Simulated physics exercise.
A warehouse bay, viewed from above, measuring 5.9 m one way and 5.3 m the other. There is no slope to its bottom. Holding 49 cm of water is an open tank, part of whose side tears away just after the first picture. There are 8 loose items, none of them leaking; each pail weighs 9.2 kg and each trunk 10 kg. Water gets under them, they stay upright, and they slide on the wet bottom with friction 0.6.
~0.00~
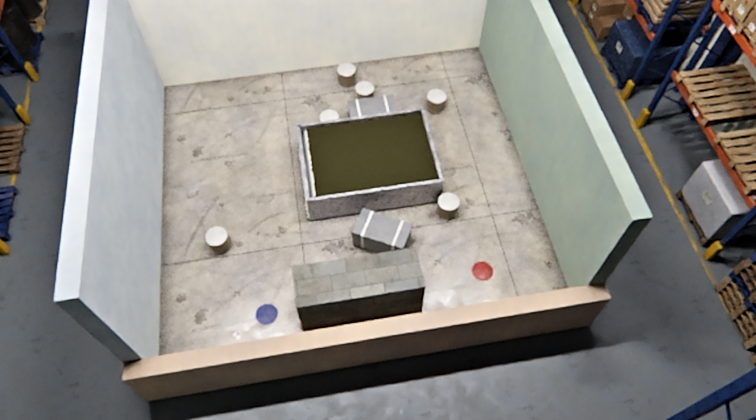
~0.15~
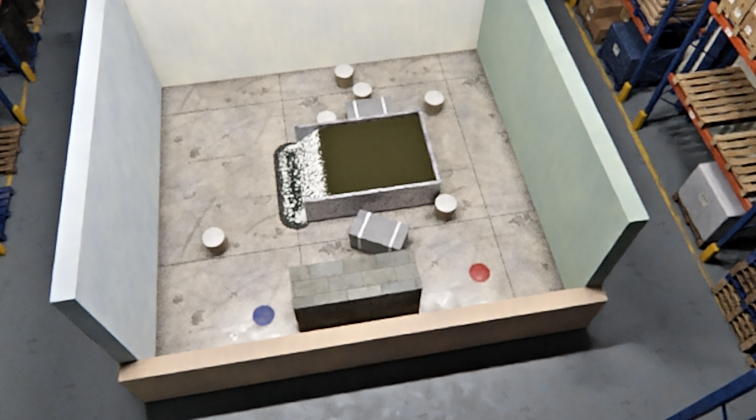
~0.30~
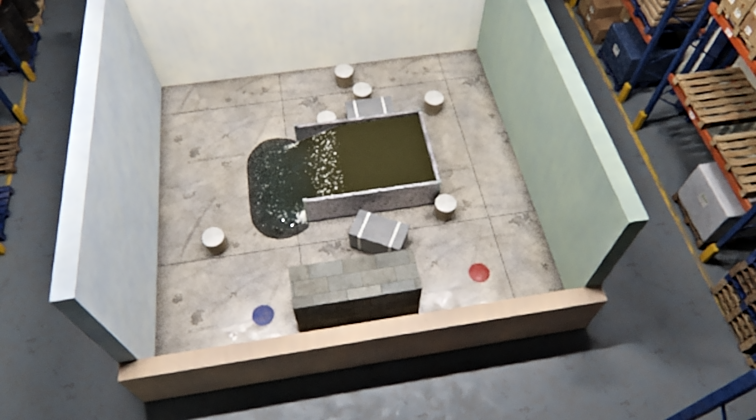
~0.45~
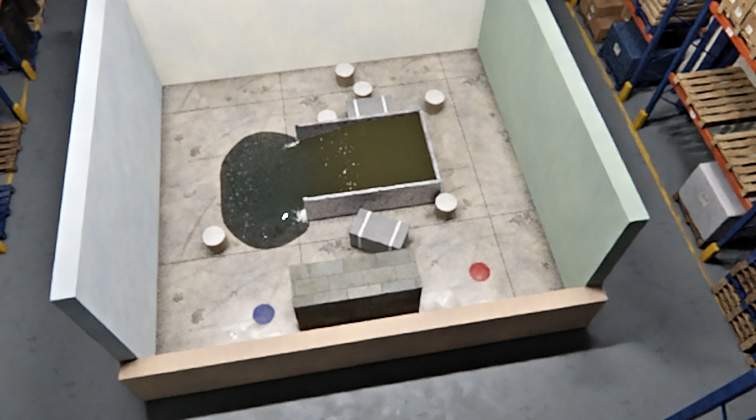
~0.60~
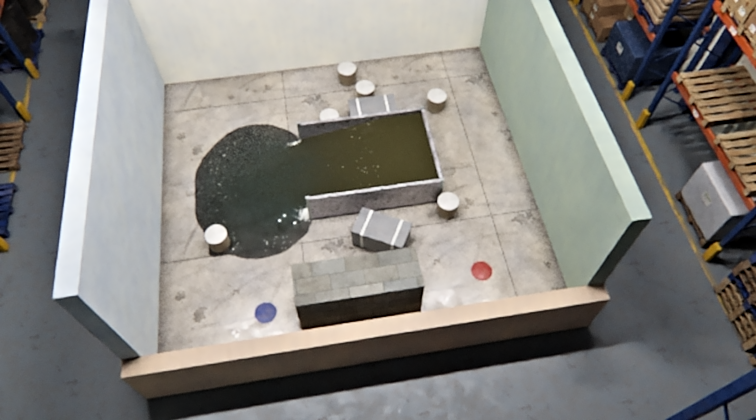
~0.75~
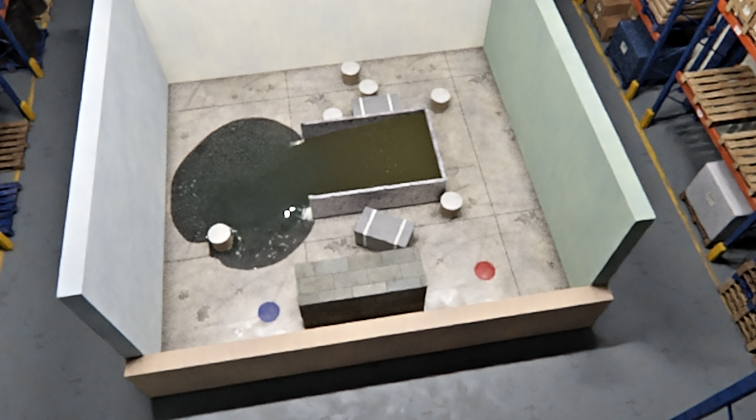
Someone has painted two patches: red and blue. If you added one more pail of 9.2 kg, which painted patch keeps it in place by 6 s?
The red one.
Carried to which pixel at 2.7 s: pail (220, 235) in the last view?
Roughly at (189, 311).
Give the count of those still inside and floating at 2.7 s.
At that time, 1.
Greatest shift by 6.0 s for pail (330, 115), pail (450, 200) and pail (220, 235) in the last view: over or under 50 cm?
In turn: Less, short of it, more.
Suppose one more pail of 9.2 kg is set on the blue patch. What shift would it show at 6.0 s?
Roughly 100 cm from the patch.
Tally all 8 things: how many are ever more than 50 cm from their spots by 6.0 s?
That makes 2.
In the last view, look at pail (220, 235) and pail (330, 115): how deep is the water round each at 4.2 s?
Depths: Near 12 cm, then near 3 cm.
After 1.2 s on red it would be 0 cm off in 0 cm of water; on blue it would be 0 cm off in 0 cm of water.
After 2.7 s on red it would be 0 cm off in 0 cm of water; on blue it would be 0 cm off in 1 cm of water.
After 4.2 s on red it would be 0 cm off in 0 cm of water; on blue it would be 17 cm off in 9 cm of water.
After 6.0 s on red it would be 0 cm off in 2 cm of water; on blue it would be 105 cm off in 6 cm of water.
